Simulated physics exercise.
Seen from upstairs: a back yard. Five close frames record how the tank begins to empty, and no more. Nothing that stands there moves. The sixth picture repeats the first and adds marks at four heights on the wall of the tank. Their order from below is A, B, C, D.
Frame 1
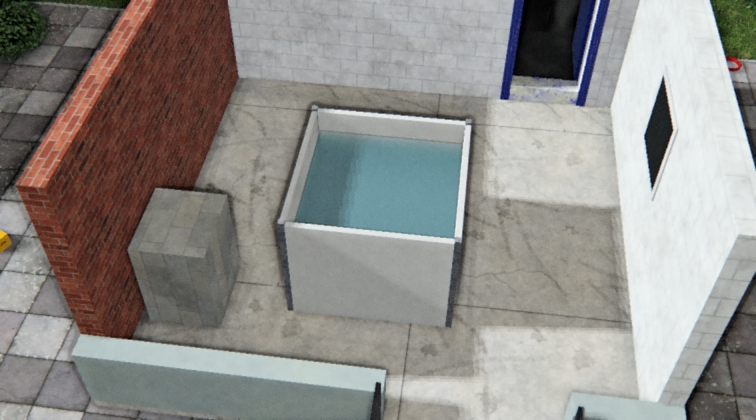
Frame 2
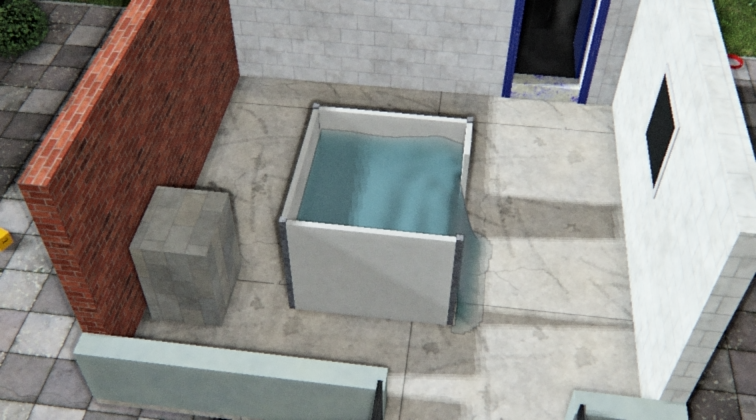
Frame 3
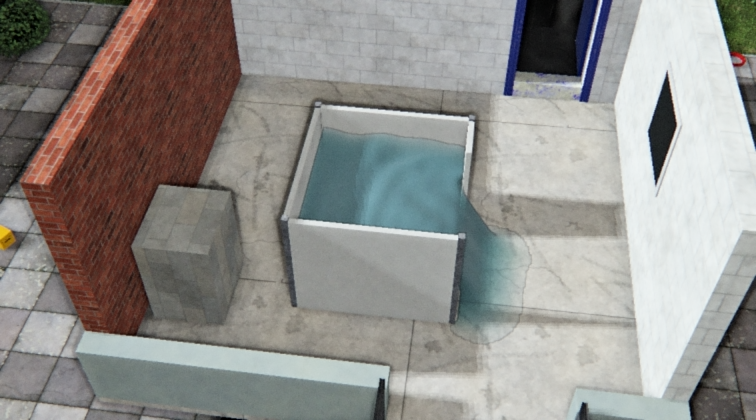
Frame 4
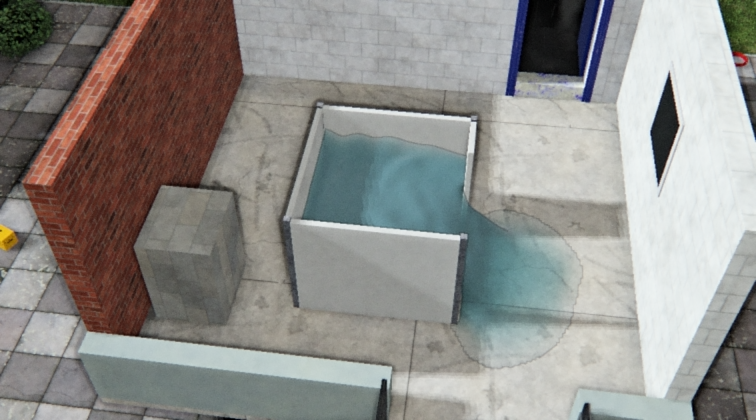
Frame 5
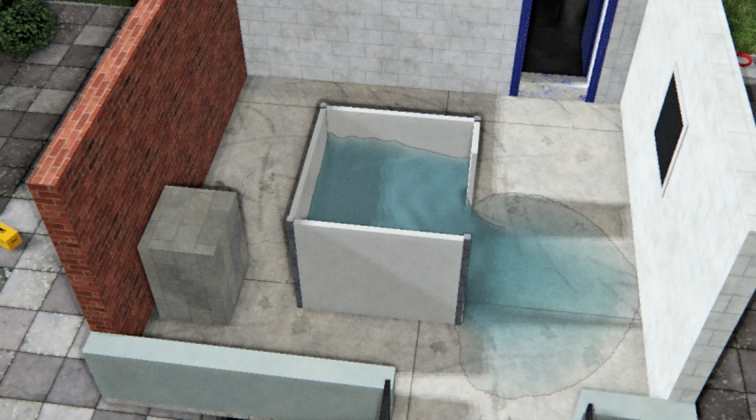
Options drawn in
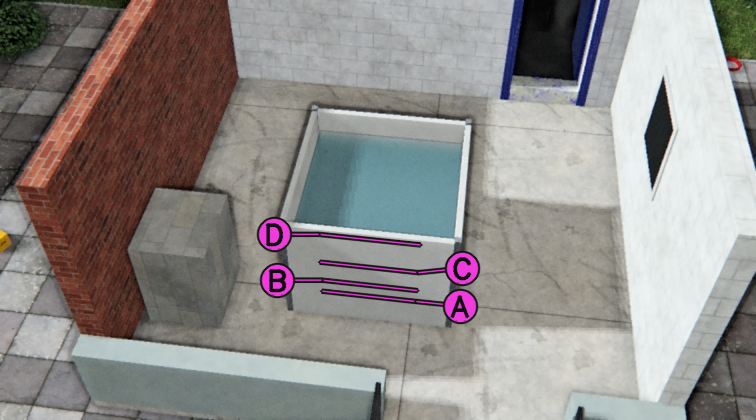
Water pours from the right side of a white tank and spreads across the yard.
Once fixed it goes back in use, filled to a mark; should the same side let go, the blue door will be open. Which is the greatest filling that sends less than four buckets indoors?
Use mark C.
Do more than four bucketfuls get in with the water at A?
No, not at all.
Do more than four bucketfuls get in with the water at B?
No.
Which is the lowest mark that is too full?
Mark D.
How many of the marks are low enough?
Three of them.
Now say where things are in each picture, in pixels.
Water in the tank at rest, its middle at (381, 189); foot of the blue doorway at (542, 102); open gate at (479, 378), in the first picture.
Front seen at (457, 329), 2 % of the ground wet, in the second picture.
Front seen at (514, 238), 5 % of the ground wet, in the third picture.
Front seen at (575, 268), 10 % of the ground wet, in the fourth picture.
Front seen at (629, 273), 18 % of the ground wet, in the fifth picture.
On the marked copy, A at (369, 296); B at (369, 285); C at (369, 267); D at (369, 239); from the bottom up A, B, C, D.
If A is chosen, nothing gets over.
If B is chosen, nothing gets over.
If C is chosen, a splash gets over, under a bucket.
If D is chosen, about 8 bucketfuls get in.
